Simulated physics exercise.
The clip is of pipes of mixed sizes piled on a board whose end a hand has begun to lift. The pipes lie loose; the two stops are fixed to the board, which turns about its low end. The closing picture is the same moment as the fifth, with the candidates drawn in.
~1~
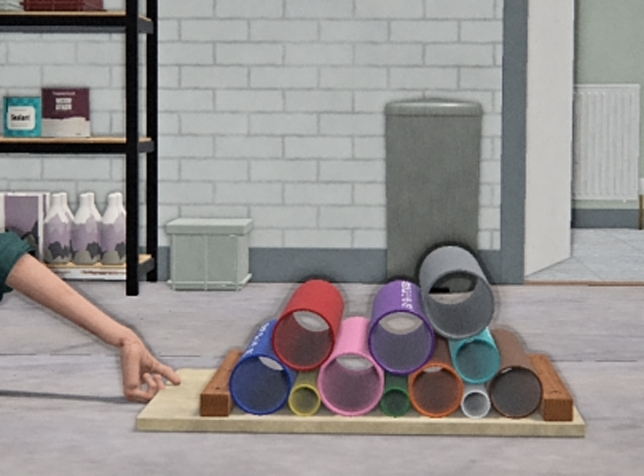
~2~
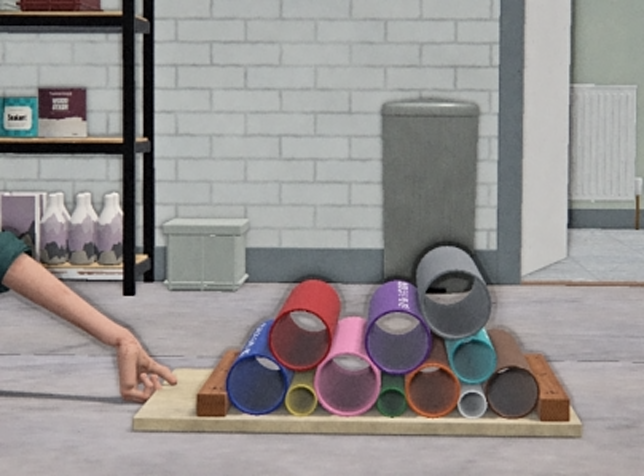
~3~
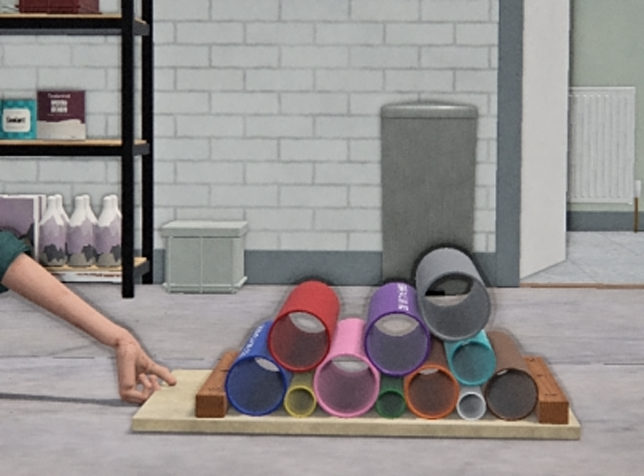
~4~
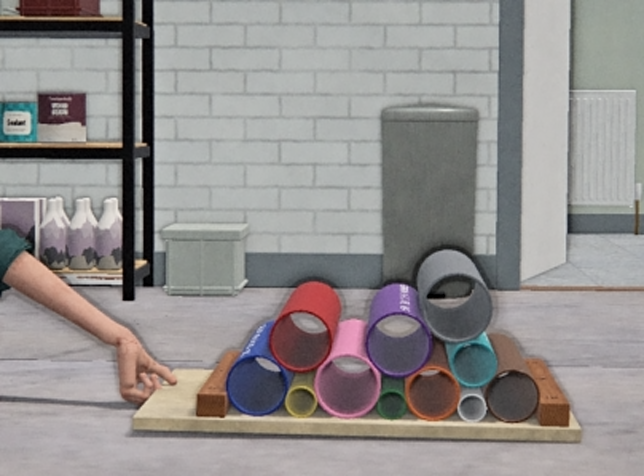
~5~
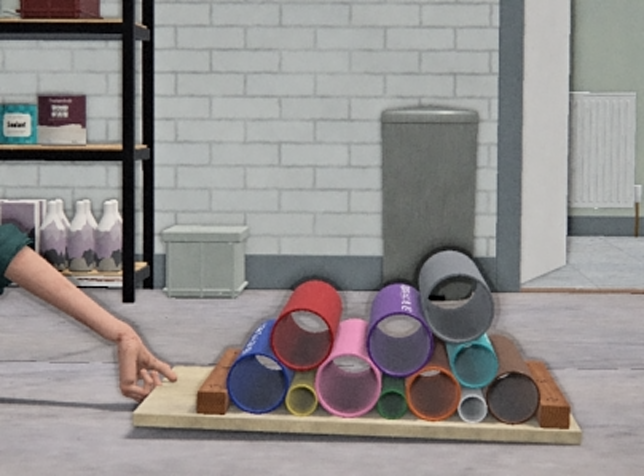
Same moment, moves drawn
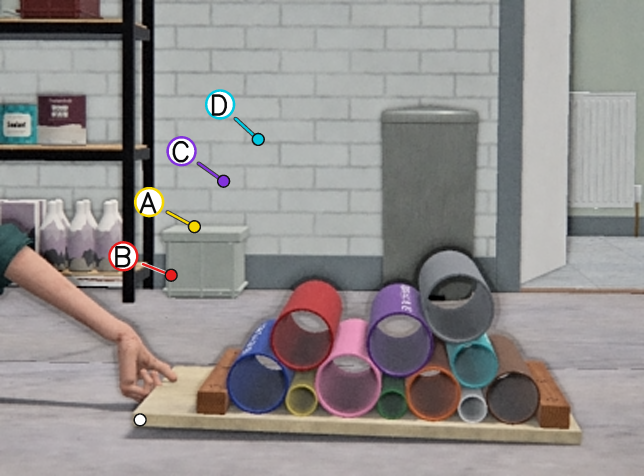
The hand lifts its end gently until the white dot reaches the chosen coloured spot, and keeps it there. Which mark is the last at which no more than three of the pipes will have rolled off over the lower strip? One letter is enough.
Lift it to D and no more.
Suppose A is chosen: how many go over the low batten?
The count is one.
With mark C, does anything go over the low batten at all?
Yes, at C.
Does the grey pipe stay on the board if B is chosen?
No, with B.
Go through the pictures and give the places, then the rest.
Green pipe (395, 402); orange pipe (436, 391); white pipe (476, 404), in the first picture.
White pipe (472, 404); brown pipe (512, 392), in the second picture.
Board (359, 390); blue pipe (256, 386); yellow pipe (300, 402); pink pipe (346, 386), in the third picture.
Board (359, 391); blue pipe (257, 385); yellow pipe (301, 402); white pipe (472, 408), in the fourth picture.
Board (360, 391); blue pipe (258, 384); yellow pipe (302, 401), in the fifth picture.
On the marked copy, A at (194, 227); B at (171, 275); C at (224, 181); D at (258, 140); the white dot at (140, 420).
Taking D. A third of the way, board at 21°.
Two thirds of the way, board at 41°.
When it is over, board at 42°, two over the low batten (purple, grey).
As for the rest, A one over the low batten (grey); B one over the low batten (grey); C one over the low batten (grey).
